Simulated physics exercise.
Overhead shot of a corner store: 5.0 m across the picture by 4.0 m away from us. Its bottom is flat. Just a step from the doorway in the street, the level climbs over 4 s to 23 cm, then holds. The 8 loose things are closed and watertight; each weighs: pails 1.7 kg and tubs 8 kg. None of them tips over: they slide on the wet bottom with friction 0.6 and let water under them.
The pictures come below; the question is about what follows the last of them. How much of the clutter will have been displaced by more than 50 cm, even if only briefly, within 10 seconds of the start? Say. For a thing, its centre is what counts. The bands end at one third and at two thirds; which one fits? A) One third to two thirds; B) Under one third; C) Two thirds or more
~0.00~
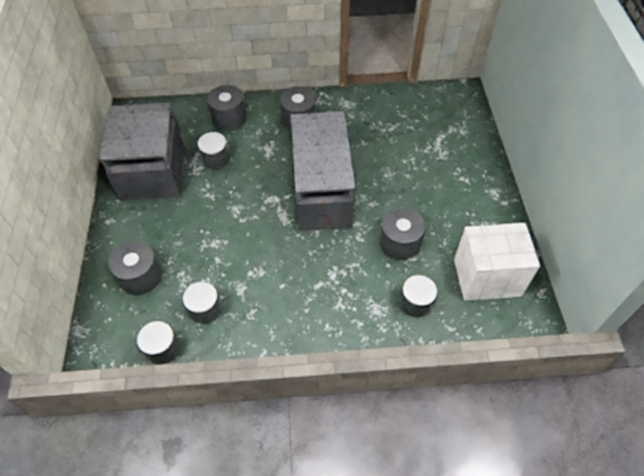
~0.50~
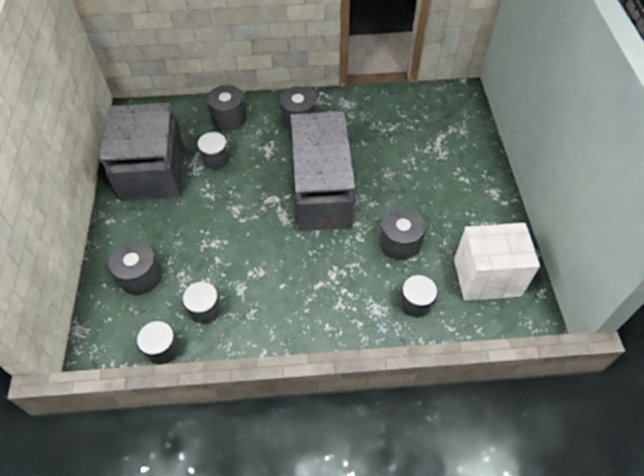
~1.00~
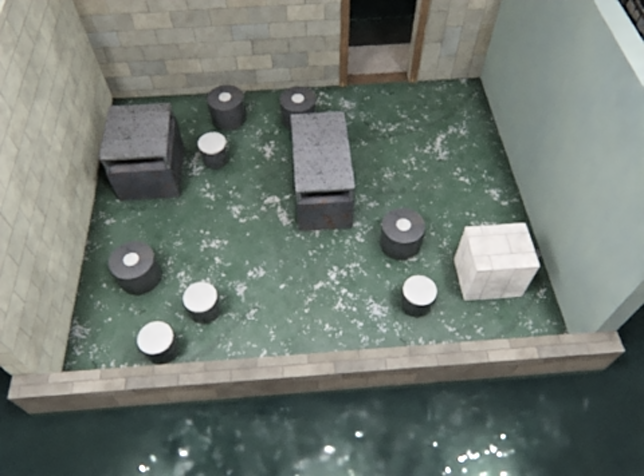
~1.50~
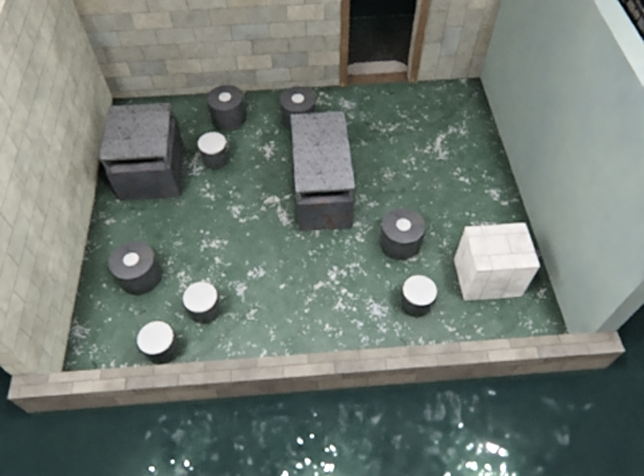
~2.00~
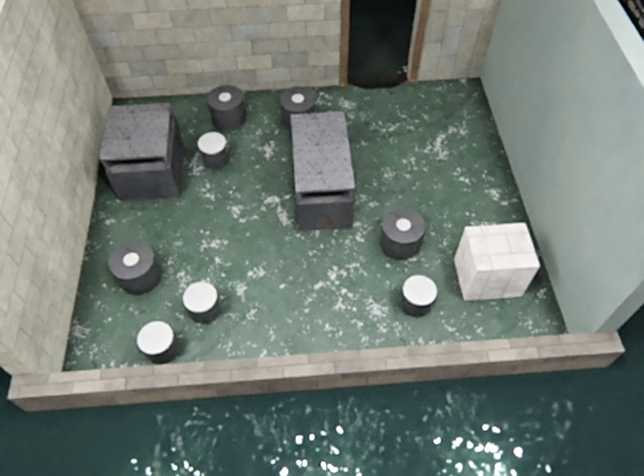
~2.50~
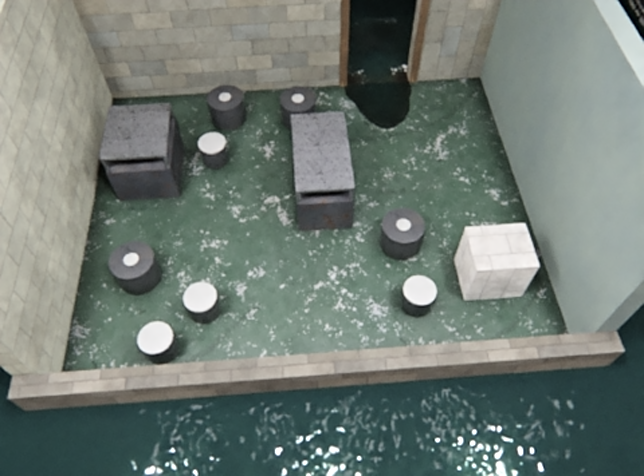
One third to two thirds (A).
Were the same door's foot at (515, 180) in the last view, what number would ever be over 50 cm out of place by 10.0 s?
So the tally would be 6.
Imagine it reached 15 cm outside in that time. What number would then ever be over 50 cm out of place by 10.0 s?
Result: 1.
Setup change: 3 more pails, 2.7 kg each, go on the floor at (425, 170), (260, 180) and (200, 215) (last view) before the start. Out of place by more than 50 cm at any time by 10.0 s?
The first one tops the mark, the next stays inside the mark, and the last stays inside the mark.
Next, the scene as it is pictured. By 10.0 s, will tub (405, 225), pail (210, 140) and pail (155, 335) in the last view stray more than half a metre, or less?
Beyond, beyond, beyond.
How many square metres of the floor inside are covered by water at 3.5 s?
Roughly 3.5 m2.
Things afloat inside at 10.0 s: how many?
Answer: 5.
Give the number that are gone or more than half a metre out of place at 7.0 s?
2 in all.
After 3.5 s 0 of 8 are over 50 cm from their spots; 0 afloat.
After 4.5 s 0 of 8 are over 50 cm from their spots; 0 afloat.
After 7.0 s 2 of 8 are over 50 cm from their spots; 3 afloat.
After 10.0 s 5 of 8 are over 50 cm from their spots, and 5 have been at some point; 5 afloat.
